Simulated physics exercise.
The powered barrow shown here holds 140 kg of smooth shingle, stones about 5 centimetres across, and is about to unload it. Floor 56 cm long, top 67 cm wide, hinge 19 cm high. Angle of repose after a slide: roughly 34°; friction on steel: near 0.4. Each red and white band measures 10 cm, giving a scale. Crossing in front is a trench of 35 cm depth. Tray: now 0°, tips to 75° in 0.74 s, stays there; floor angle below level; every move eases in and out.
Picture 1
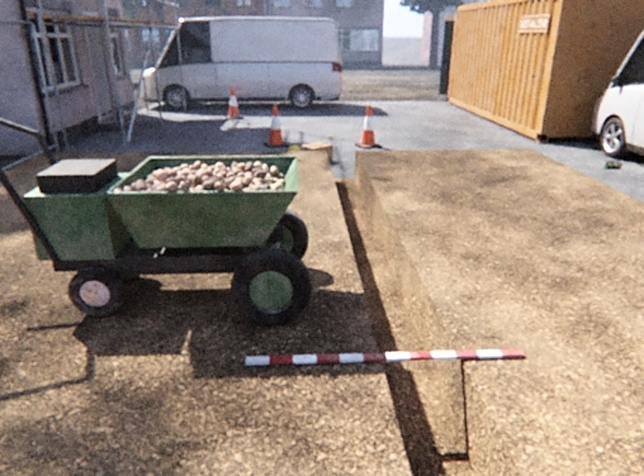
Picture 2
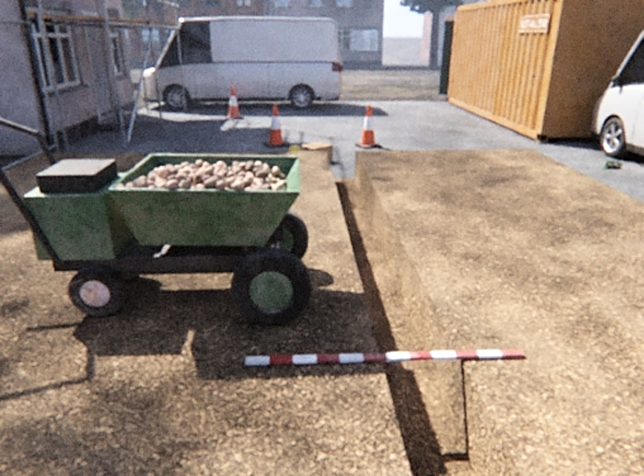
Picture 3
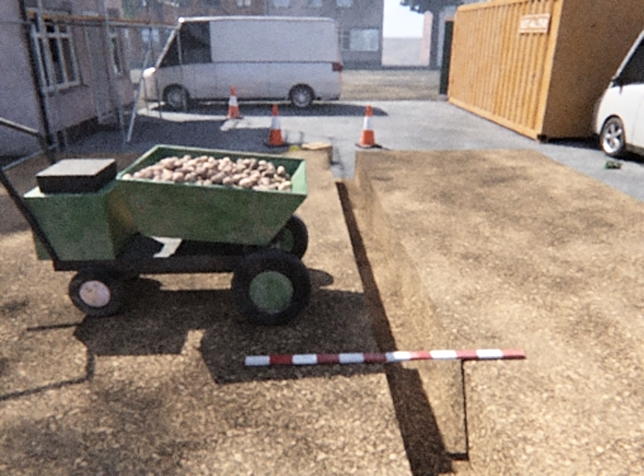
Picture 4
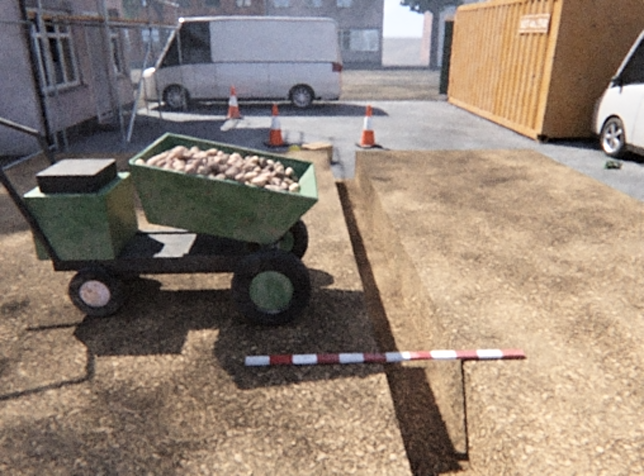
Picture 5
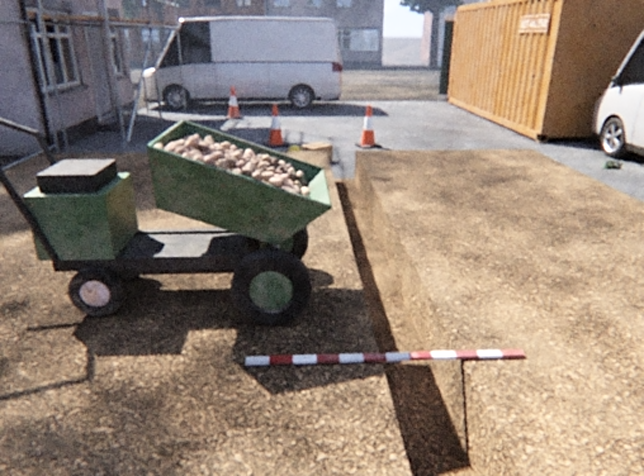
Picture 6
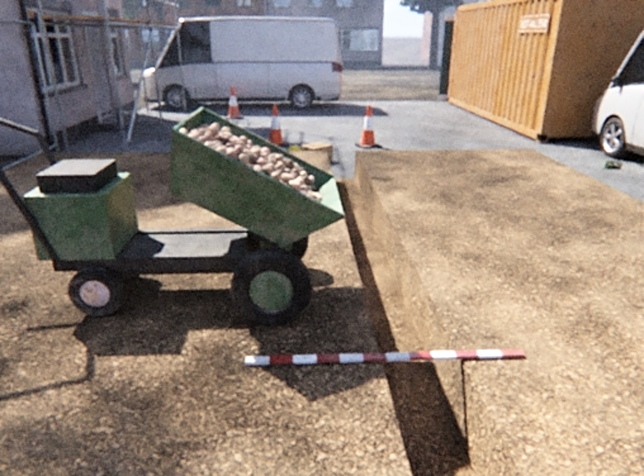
Green powered barrow raising its tray of smooth stones steadily steeper toward the right, beside a narrow trench on a sunlit yard.
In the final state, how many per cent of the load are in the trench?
About 78 per cent are in the trench in the final state.
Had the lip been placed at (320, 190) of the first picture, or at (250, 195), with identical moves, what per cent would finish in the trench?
Near 50 then near 90 percent.
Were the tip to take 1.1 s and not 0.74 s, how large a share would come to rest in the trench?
Then some 85 per cent would.
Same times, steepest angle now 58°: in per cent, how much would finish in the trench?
Share in trench: Approx. 50%.
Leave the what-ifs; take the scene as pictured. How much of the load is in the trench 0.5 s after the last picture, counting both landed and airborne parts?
Approx. 40 % of the load.
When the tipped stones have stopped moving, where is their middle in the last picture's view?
Their centre sits close to (404, 327).
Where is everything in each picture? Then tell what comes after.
In the first picture, lip at (296, 192), floor tilted 0°, highest stones at (217, 173).
In the second picture, lip at (299, 193), floor tilted 1°, highest stones at (201, 171).
In the third picture, lip at (307, 195), floor tilted 6°, highest stones at (184, 165).
In the fourth picture, the tray is at 12°, its lip at (318, 200); the top of the load is at (182, 156).
In the fifth picture, lip at (331, 207), floor tilted 20°, highest stones at (187, 145).
In the sixth picture, the tray is at 29°, its lip at (344, 217); the top of the load is at (205, 132).
Then, 0.2 s after the last picture the floor is at 63°, 100 % in the tray; the foremost stones are at (369, 238).
Then, 0.5 s after the last picture the floor is at 75°, 55 % in the tray, 40 % in the trench, 5 % past the trench; the foremost stones are at (450, 287).
Then, 0.9 s after the last picture the floor is at 75°, 15 % in the tray, 63 % in the trench, 22 % past the trench; the foremost stones are at (588, 284).
Then, 2.8 s after the last picture the floor is at 75°, 0 % in the tray, 78 % in the trench, 22 % past the trench; the foremost stones are past the picture's edge.
